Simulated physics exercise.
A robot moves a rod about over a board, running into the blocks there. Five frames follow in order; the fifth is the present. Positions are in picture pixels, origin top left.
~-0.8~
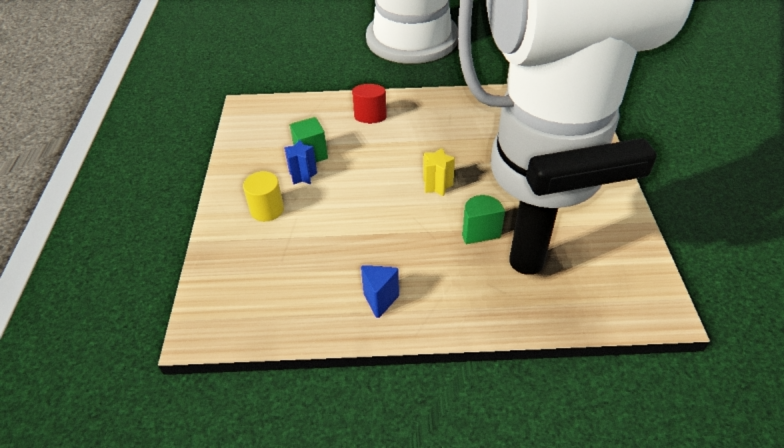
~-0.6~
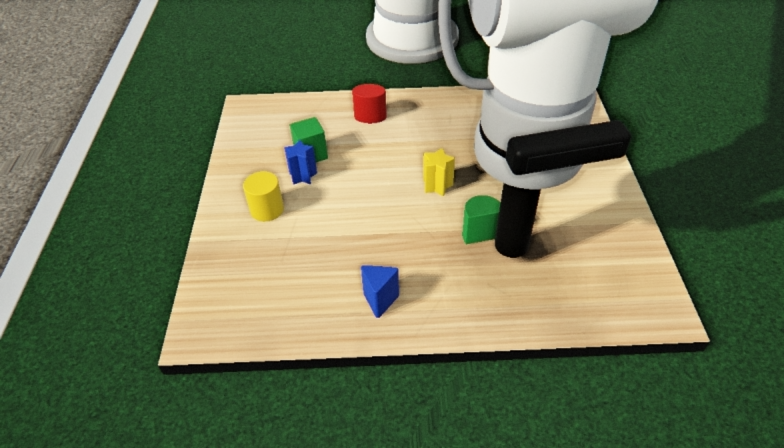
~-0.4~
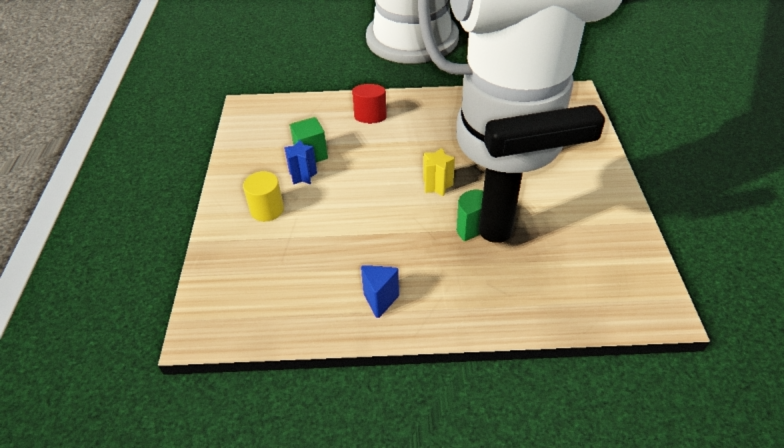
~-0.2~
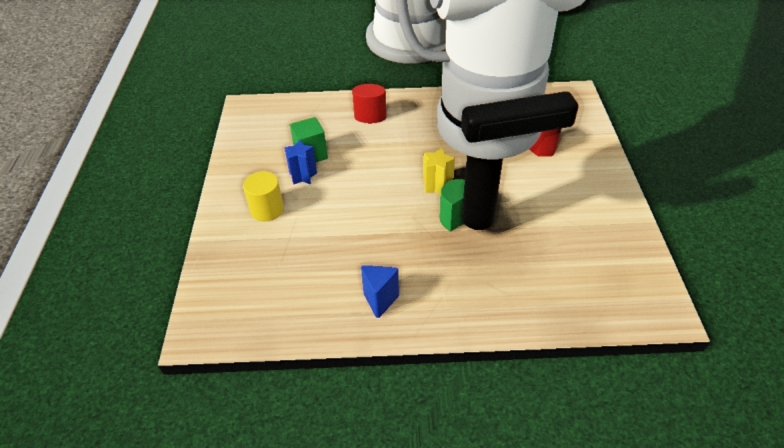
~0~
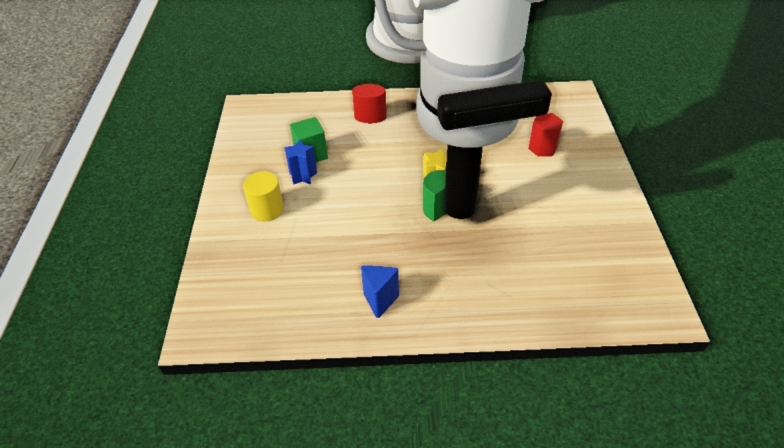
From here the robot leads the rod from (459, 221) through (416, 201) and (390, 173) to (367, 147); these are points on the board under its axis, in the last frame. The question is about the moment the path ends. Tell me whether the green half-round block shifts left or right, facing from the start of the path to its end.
It moves over to the left.
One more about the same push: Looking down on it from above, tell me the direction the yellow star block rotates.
Looking down, it rotates clockwise.
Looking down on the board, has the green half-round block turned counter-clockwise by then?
Yes, it checks out.
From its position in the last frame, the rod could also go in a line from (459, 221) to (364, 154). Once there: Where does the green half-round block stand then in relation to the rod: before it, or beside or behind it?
The green half-round block is leading.
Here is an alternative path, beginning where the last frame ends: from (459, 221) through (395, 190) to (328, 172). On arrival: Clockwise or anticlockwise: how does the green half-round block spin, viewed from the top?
Short answer: Clockwise.
The first path, step by step. One third of the way, rod at (416, 189); yellow star block at (435, 154), turned 30° clockwise; green half-round block at (398, 159), turned 15° clockwise.
Two thirds of the way, rod at (390, 161); yellow star block at (435, 154), turned 30° clockwise; green half-round block at (367, 137), turned 25° anticlockwise.
At the end, rod at (366, 135); red elliptical block unmoved; yellow star block at (435, 154), turned 30° clockwise; green half-round block at (340, 118), turned 55° anticlockwise.
